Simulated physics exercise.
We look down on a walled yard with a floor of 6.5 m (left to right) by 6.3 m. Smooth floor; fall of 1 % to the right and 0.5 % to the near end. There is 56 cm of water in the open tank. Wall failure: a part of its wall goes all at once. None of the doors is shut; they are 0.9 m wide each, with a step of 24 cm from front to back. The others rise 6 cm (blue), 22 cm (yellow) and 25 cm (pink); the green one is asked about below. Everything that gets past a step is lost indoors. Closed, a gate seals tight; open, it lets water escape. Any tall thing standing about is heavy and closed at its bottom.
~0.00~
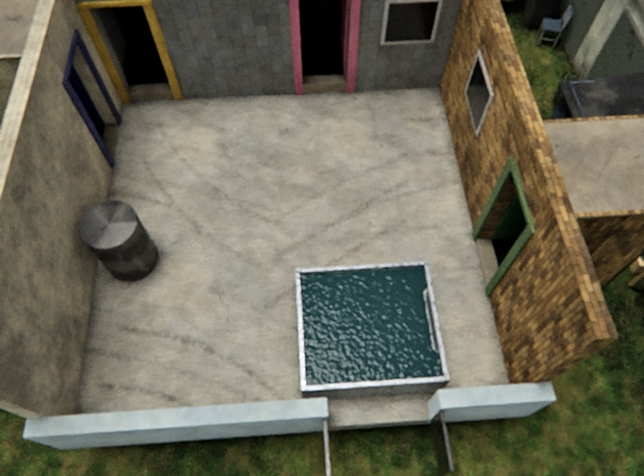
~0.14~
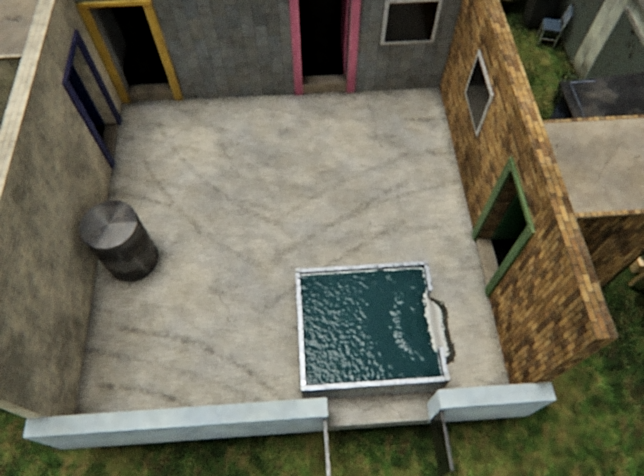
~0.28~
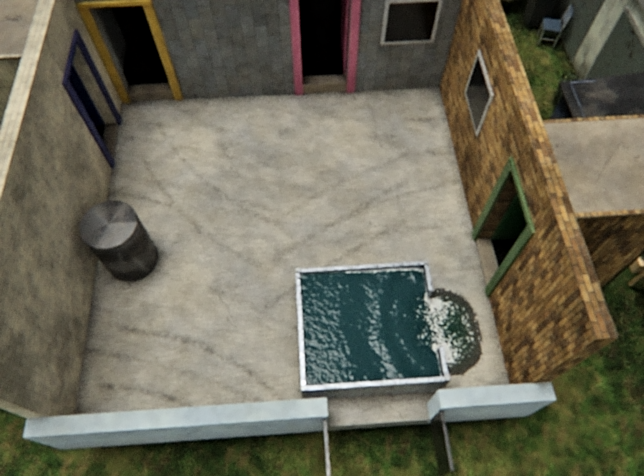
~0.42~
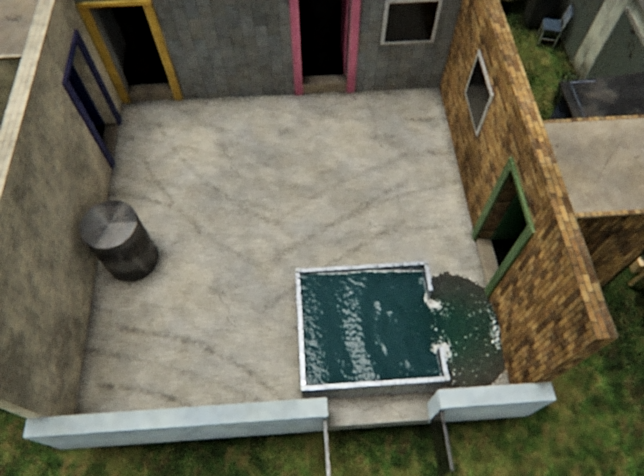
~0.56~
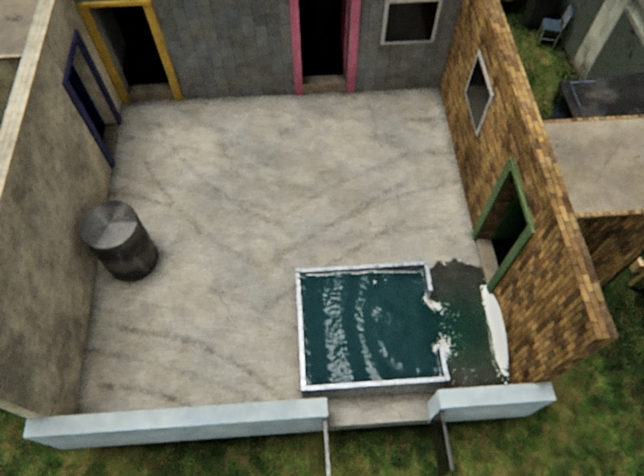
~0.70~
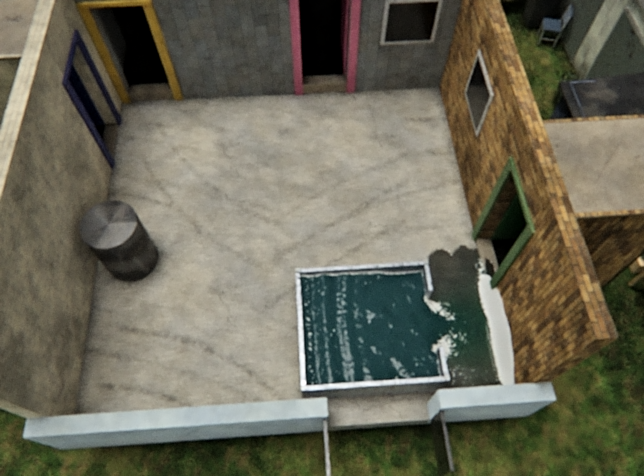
We see a walled yard from above, with a square open tank of water whose right side suddenly gives way; water pours out through the gap, spreads across the floor to the brick wall, and extends along it.
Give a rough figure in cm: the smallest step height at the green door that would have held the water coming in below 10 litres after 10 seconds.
18 cm.
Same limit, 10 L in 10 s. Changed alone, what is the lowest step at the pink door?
Pink door - some 6.5 centimetres.
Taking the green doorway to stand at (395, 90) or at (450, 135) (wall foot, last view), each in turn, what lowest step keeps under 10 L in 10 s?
About 12.0 cm for the first and 7.5 cm for the second.
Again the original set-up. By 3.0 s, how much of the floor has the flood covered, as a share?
Wet share: Around 30 %.
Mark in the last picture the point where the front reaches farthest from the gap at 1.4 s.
The farthest wet point sits near (463, 188) in the last view.
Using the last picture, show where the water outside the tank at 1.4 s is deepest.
Near pixel (512, 397).
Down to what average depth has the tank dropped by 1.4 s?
The average depth is some 39 cm.
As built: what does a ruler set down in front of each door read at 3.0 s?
In cm - blue: 0, yellow: 0, pink: 0, green: 15.
After 1.4 s water covers 10 % of the floor, deepest (48 cm) near (512, 397); 17 cm at the green door, 5 litres in over its 10 cm step.
After 3.0 s water covers 30 % of the floor, deepest (30 cm) near (451, 388); 15 cm at the green door, 40 litres in over its 10 cm step.
After 10.0 s water covers 80 % of the floor, deepest (12 cm) near (509, 385); 8 cm at the green door, 80 litres in over its 10 cm step.
At the green door as built, the water arrived by 0.7 s and peaked near 17 cm at 2.2 s.
Run again over the same 10 s with other heights there, 25 litres in over 15 cm, 6 litres over 20 cm. The limit of 10 litres is kept from about 18 cm up.
